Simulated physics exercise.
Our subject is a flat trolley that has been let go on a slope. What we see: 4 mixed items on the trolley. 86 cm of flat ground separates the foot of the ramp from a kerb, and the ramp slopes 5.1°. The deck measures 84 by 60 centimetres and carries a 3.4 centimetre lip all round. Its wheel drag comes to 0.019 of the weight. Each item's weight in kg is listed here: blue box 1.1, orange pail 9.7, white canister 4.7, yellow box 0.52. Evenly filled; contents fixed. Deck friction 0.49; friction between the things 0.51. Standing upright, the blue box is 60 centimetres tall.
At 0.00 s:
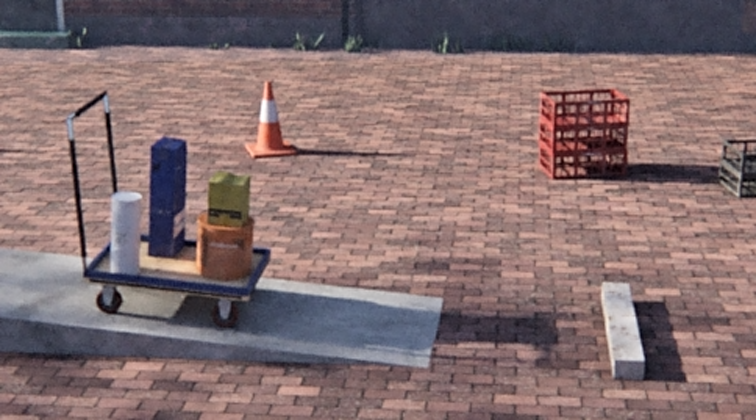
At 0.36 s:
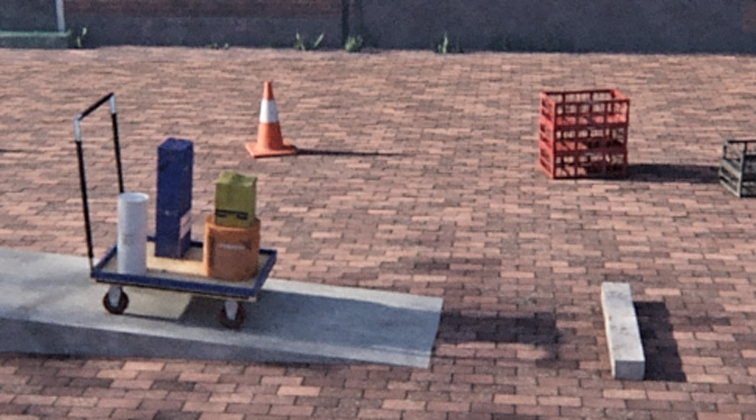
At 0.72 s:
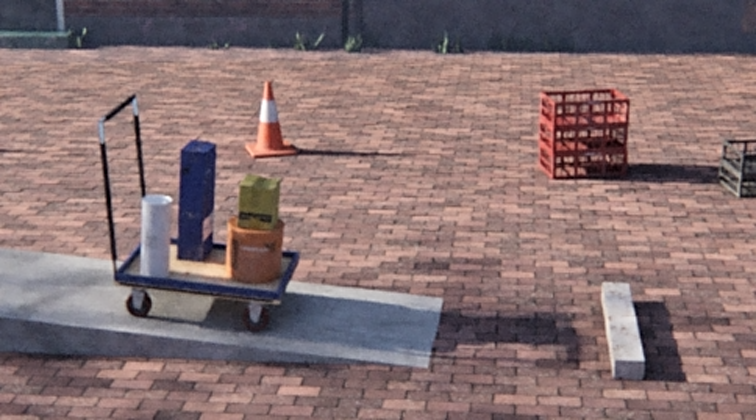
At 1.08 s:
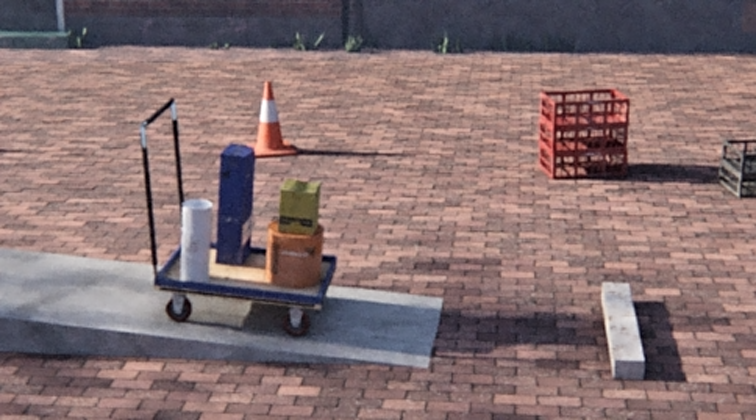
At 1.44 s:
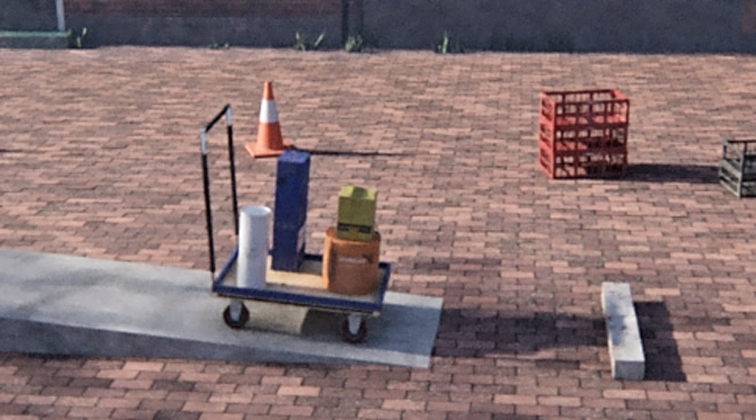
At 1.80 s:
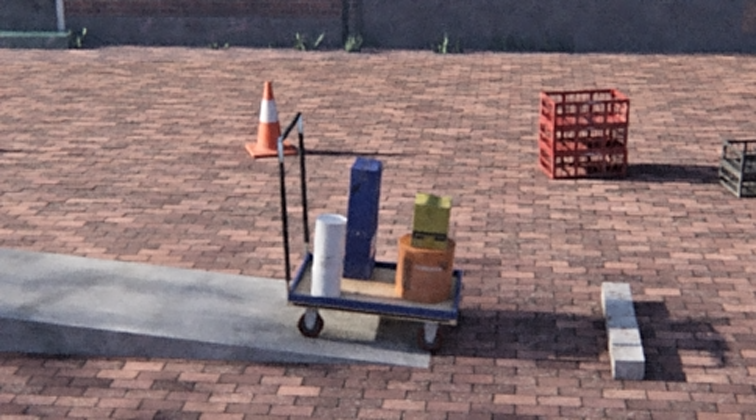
To begin with, a flat trolley carrying a white canister, a tall blue box, and a yellow box above an orange pail sits on a concrete ramp. It then rolls slowly down to the right, gathering speed, and reaches the ramp's lower end, nearer a pale kerb, its load still upright.
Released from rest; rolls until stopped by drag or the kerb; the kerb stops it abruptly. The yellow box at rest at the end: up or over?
Goes over.
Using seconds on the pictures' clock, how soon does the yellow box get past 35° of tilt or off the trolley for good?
Time: Roughly 2.7 s.
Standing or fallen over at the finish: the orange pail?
Well, the orange pail holds steady.
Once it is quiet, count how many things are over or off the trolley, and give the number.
The answer is 3.
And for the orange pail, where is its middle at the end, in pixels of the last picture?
(591, 274).
By 2.60 s, trolley at the kerb; yellow box rocked 11° off its seat near (616, 224); blue box rocked 19° off its seat; white canister rocked 18° off its seat.
By 3.00 s, trolley at the kerb; yellow box now off the trolley; blue box on its side; white canister rocked 75° off its seat.
When it is over (3.8 s), off the trolley and tipped over, blue box and yellow box; lying over on the trolley, white canister; orange pail within 10 cm of the start.
